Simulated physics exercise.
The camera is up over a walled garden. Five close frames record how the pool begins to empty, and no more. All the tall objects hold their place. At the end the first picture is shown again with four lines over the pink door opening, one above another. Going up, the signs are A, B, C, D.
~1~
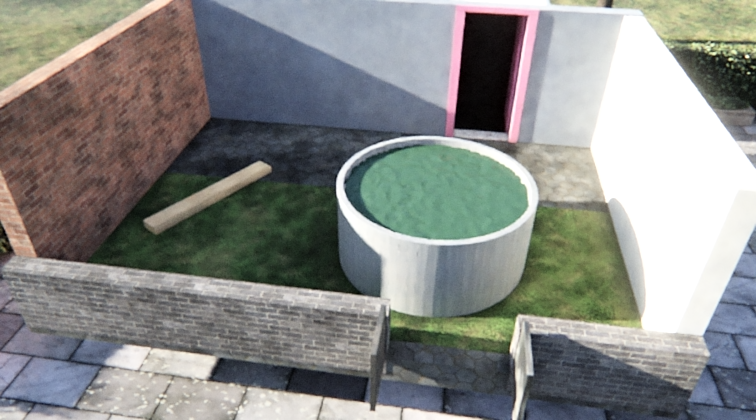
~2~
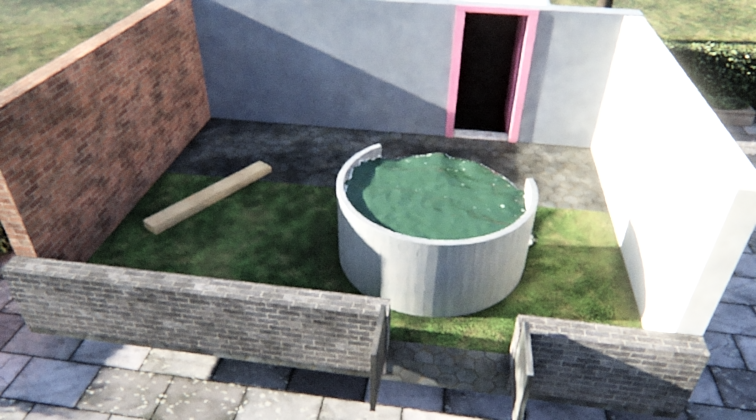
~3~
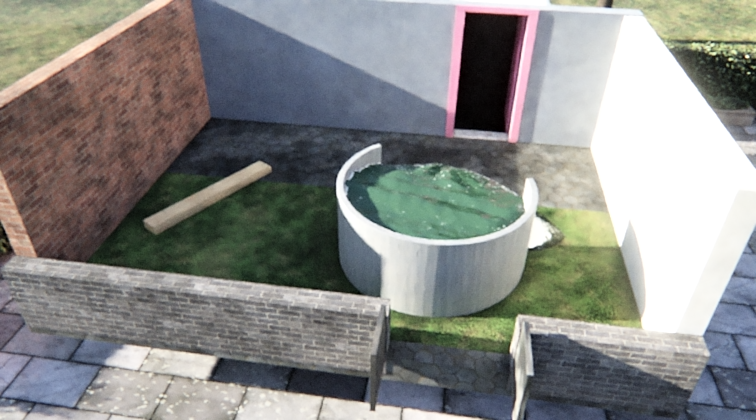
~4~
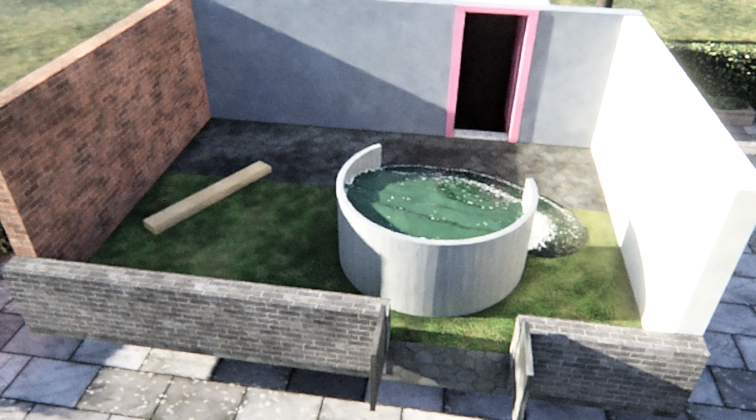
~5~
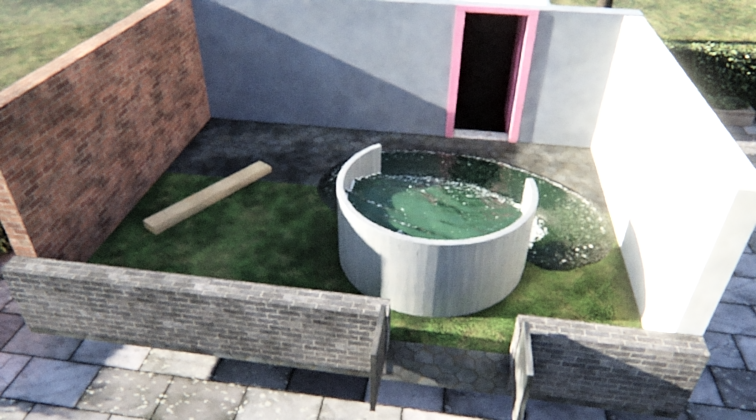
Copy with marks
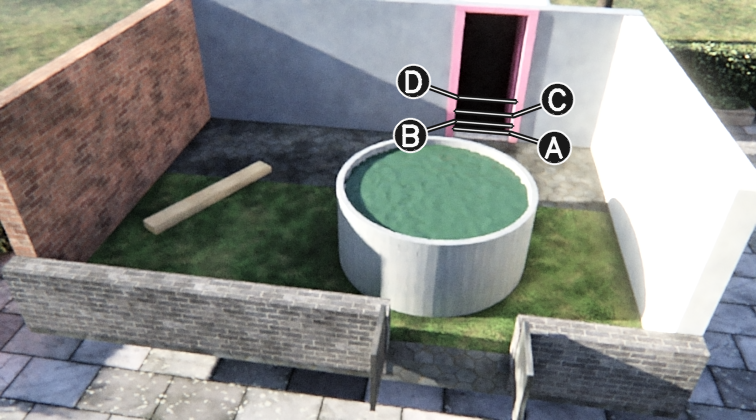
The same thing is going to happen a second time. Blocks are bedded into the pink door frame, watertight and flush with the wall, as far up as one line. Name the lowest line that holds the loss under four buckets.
C will do.
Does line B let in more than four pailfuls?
Yes, it does.
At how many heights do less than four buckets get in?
Two.
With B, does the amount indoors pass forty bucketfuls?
No, it does not.
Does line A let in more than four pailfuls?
Yes.
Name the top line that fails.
That would be B.
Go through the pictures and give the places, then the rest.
The first picture shows water in the pool at rest, its middle at (436, 189); foot of the pink doorway at (481, 139); open gate at (454, 303).
In the second picture, water covers 2 % of the ground, its front hidden from here.
In the third picture, 7 % of the ground under water, visible out to (556, 237).
In the fourth picture, 13 % of the ground under water, visible out to (581, 236).
In the fifth picture, 23 % of the ground under water, visible out to (609, 234).
In white, A at (482, 130); B at (483, 123); C at (484, 113); D at (486, 99); from the bottom up A, B, C, D.
If A is chosen, dozens of bucketfuls pour in.
If B is chosen, about 12 bucketfuls get in.
If C is chosen, a splash gets over, under a bucket.
If D is chosen, nothing gets over.
